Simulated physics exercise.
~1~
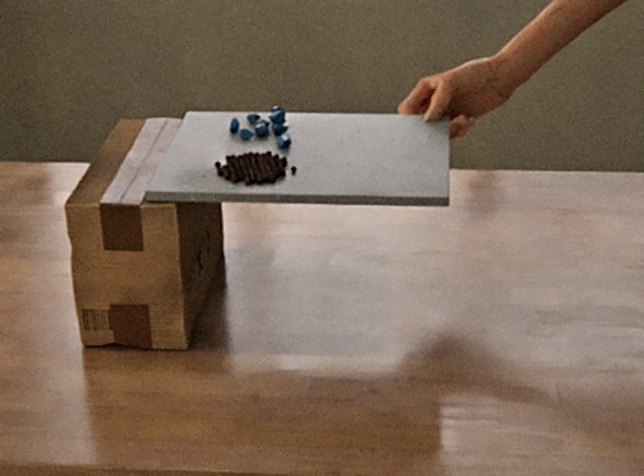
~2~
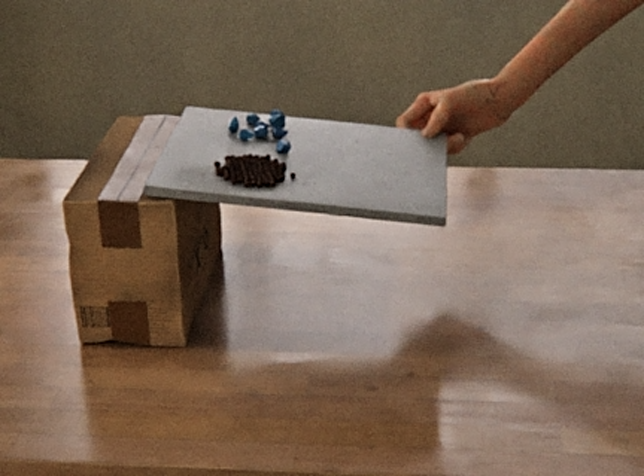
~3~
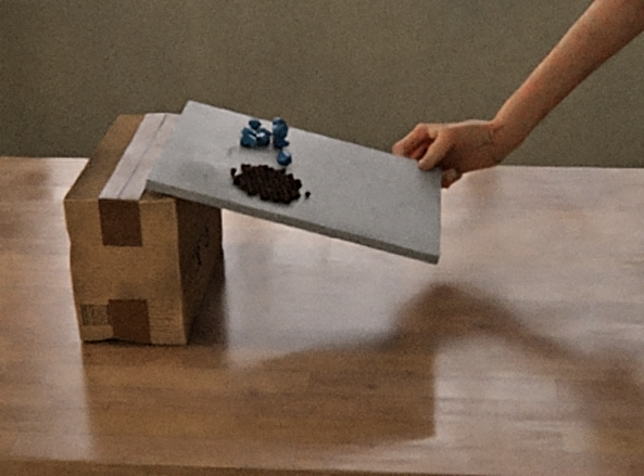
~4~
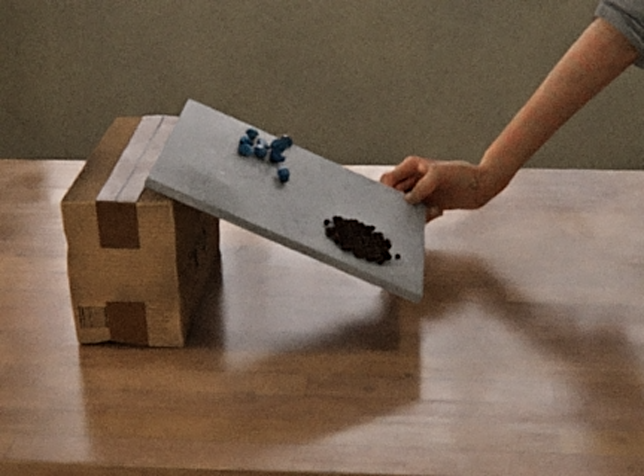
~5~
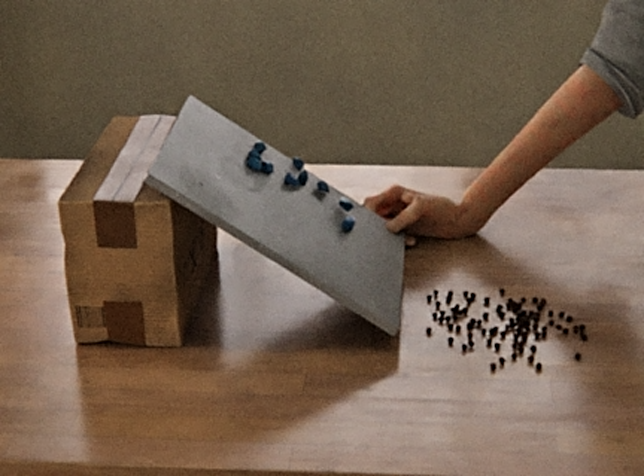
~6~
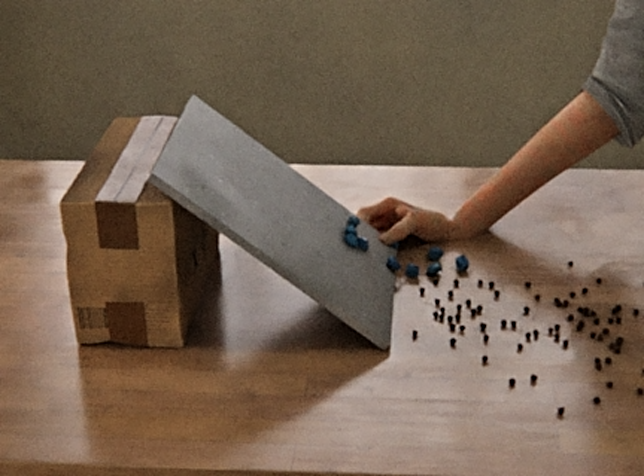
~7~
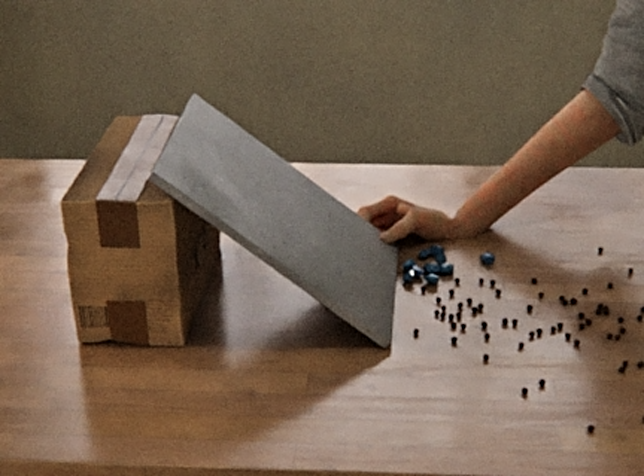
A grey board tilts down from a box, spilling dark bits, then blue pieces, onto the table.
